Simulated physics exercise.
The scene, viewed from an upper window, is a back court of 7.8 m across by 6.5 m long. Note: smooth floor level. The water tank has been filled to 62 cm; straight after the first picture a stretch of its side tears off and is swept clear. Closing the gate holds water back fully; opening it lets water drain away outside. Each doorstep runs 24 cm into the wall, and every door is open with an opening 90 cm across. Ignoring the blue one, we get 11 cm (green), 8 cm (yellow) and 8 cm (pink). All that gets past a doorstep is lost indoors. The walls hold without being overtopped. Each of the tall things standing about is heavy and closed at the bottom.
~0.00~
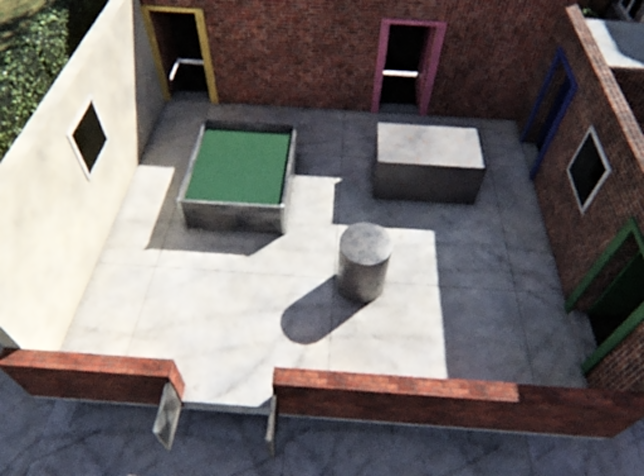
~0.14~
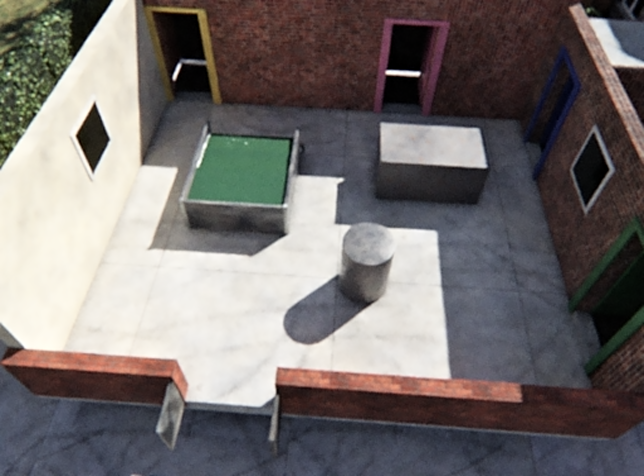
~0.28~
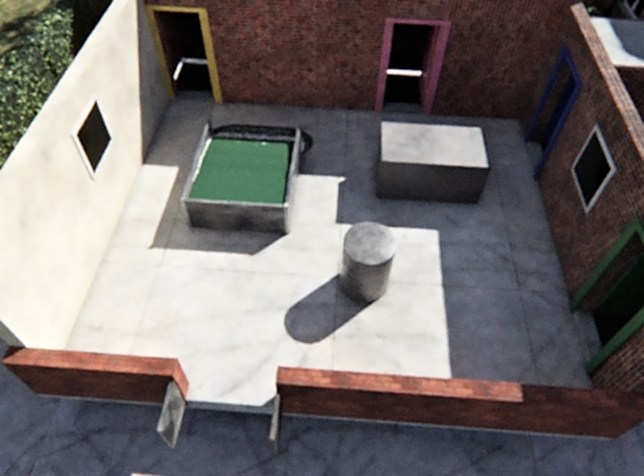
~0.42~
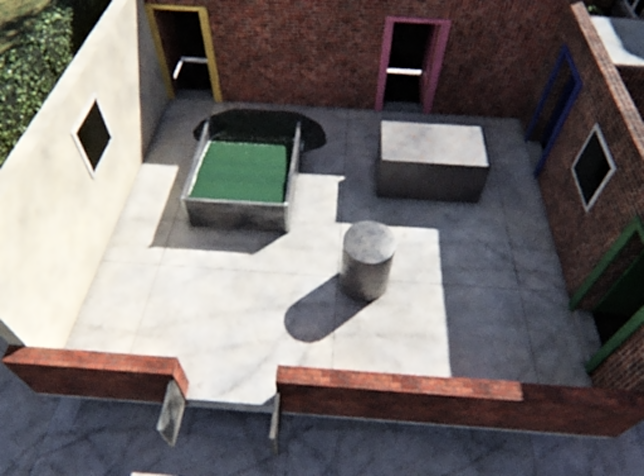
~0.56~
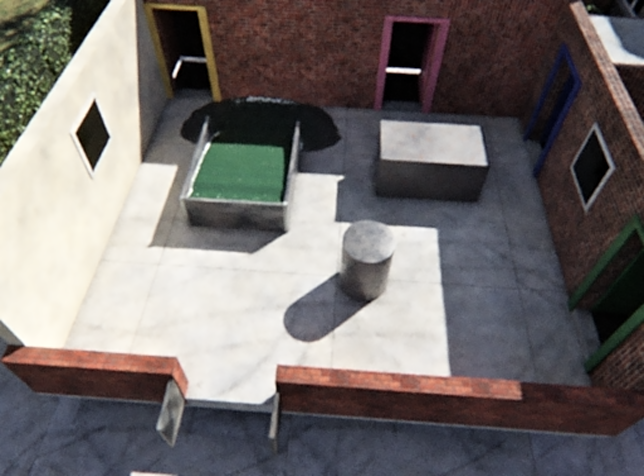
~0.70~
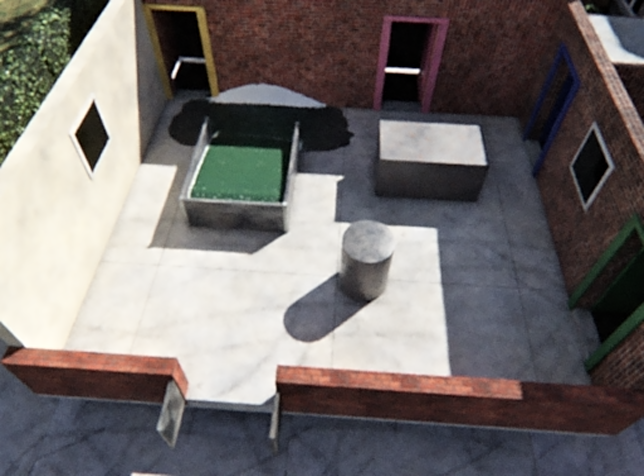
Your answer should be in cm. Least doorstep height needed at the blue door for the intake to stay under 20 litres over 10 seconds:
17 cm or so.
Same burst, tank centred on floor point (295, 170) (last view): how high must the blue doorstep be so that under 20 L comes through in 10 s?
Some 18 cm.
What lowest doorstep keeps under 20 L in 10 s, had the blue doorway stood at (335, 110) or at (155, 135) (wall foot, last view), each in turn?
First place around 16 cm, second around 13.0 cm.
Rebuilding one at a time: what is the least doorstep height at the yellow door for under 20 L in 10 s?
About 25 cm at yellow.
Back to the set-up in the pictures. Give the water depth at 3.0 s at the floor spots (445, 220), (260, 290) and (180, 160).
Ordered as asked: 0, 0, 4 cm.
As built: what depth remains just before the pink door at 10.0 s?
The depth there is around 7.0 cm.
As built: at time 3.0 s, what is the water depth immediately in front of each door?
Depths in cm: Green 0, yellow 21, pink 8, blue 14.
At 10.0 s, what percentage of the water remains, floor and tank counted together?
Around 82 percent is still there.
After 1.4 s water covers 15 % of the floor, deepest (42 cm) near (262, 114); it has not reached the blue door.
After 3.0 s water covers 35 % of the floor, deepest (30 cm) near (176, 99); 14 cm at the blue door, 1 litre in over its 8 cm doorstep.
After 10.0 s water covers 90 % of the floor, deepest (8 cm) near (455, 401); 5 cm at the blue door, 139 litres in over its 8 cm doorstep.
At the blue door as built, the water arrived by 2.8 s and peaked near 22 cm at 3.6 s.
Run again over the same 10 s with other heights there, 47 litres in over 13.5 cm, 11 litres over 18.5 cm. The limit of 20 litres is kept from about 17 cm up.
